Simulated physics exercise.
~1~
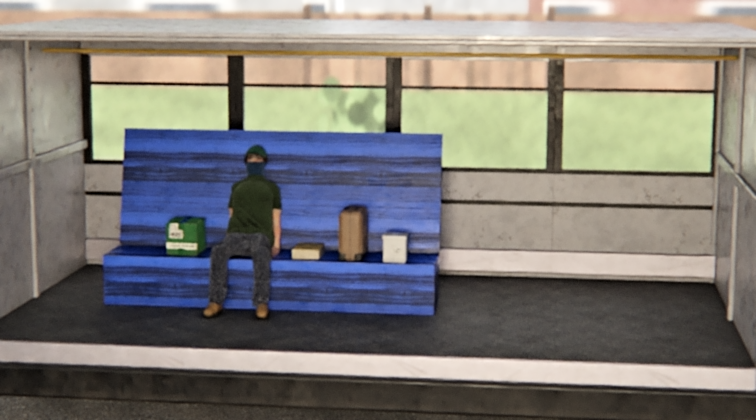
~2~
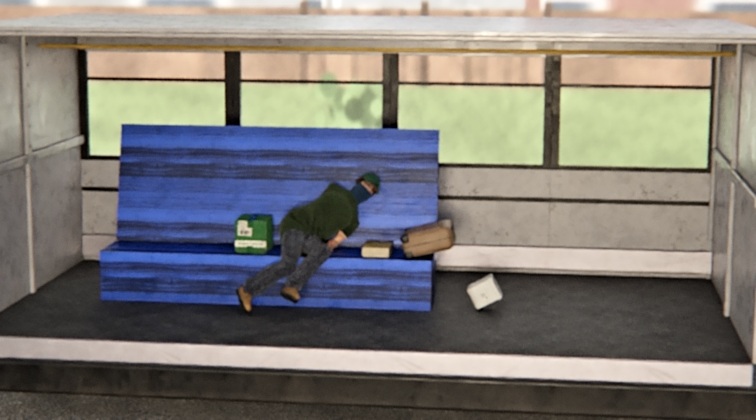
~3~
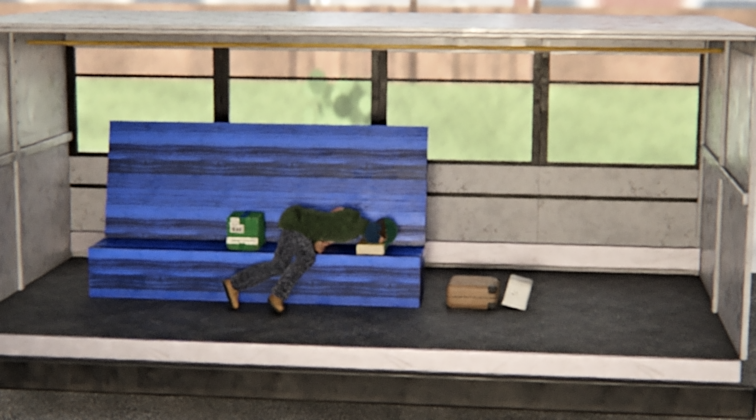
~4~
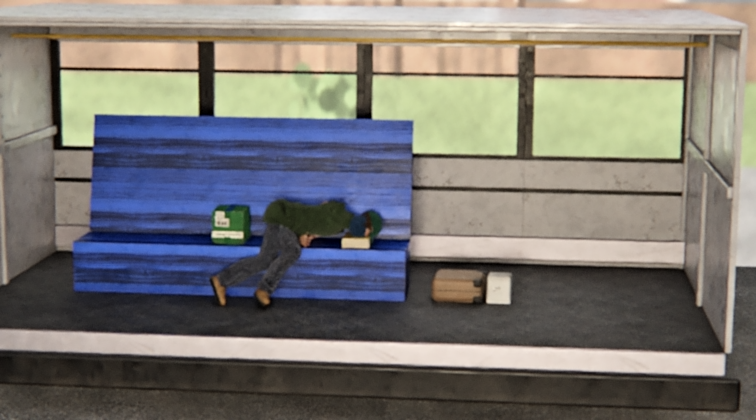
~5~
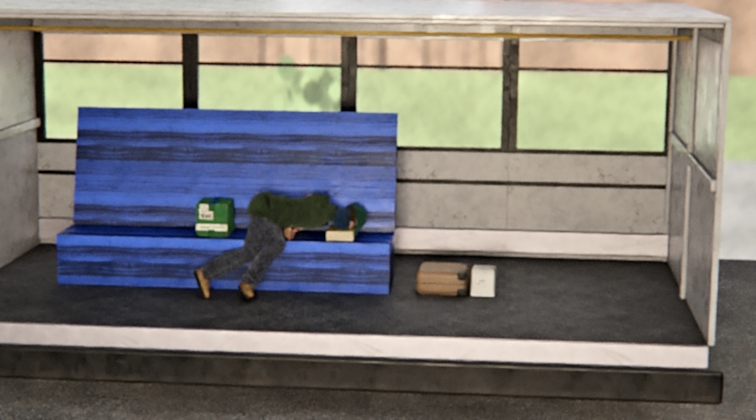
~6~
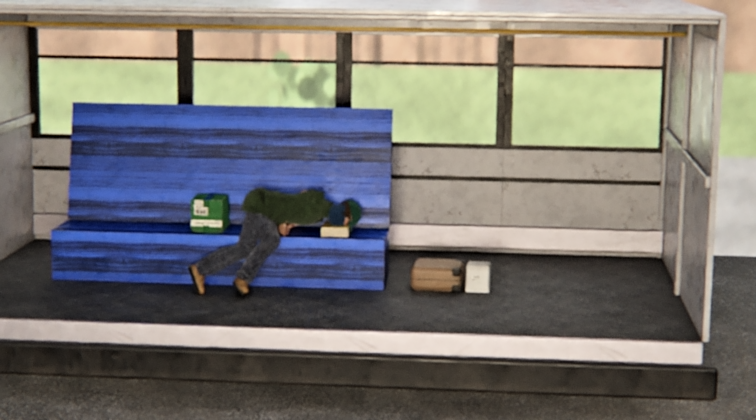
A person in a dark green top, grey trousers and a face covering sits on a long blue bench inside an open-fronted shelter-like compartment, seen from the front and slightly above. A green holdall rests to the left, with a yellow folder, an upright brown case and a white tub to the right. Suddenly everything lurches right, and the person topples sideways as the holdall and folder slide along the seat. The tub and then the case tumble off the bench's right end. Finally the person lies slumped over, head by the folder, while case and tub rest on the floor.
